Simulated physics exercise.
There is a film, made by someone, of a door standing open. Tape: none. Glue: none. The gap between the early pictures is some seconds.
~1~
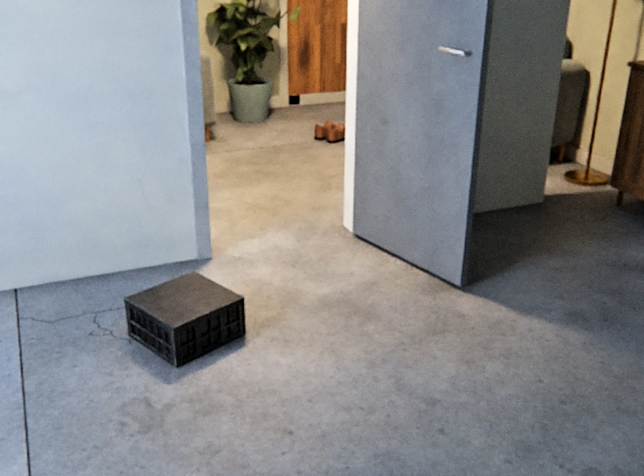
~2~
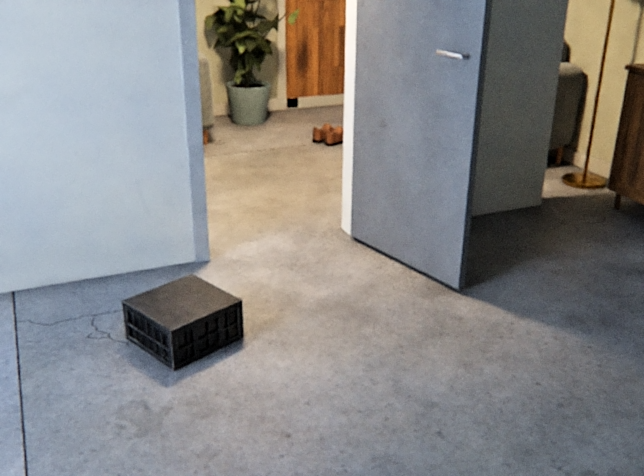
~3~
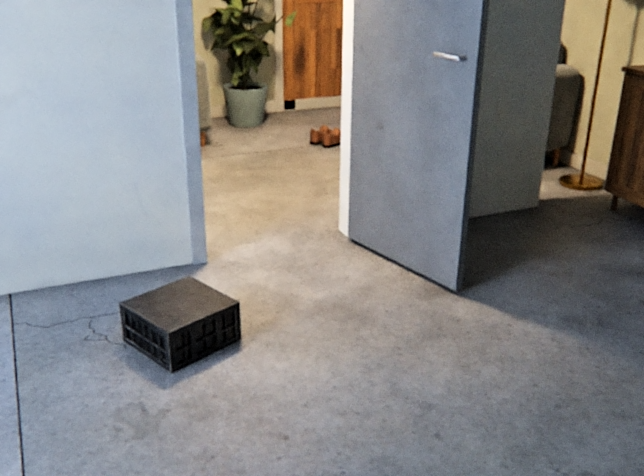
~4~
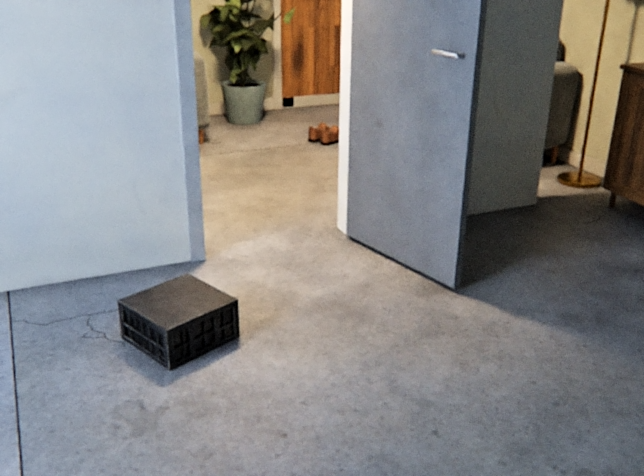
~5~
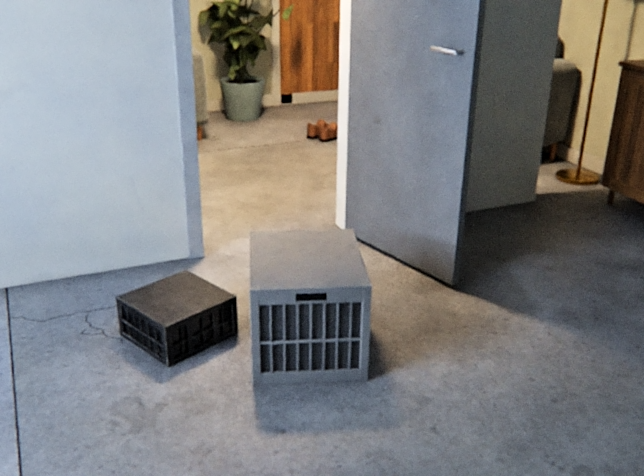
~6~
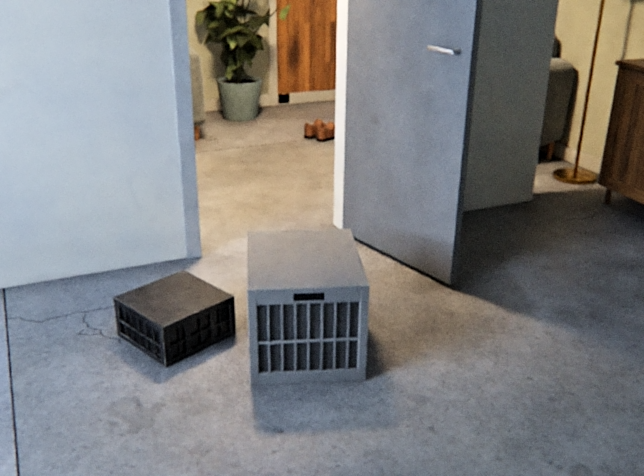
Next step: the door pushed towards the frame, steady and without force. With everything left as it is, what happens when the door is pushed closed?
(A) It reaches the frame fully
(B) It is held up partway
Answer: A.
Then, 0.70 s on from there, door at 78°.
Then, 1.20 s on from there, door at 47°.
Then, 1.70 s on from there, door at 13°.
In the end, door at 0°; both unmoved. At the end, from the last picture's camera, grey chest near (304, 302).
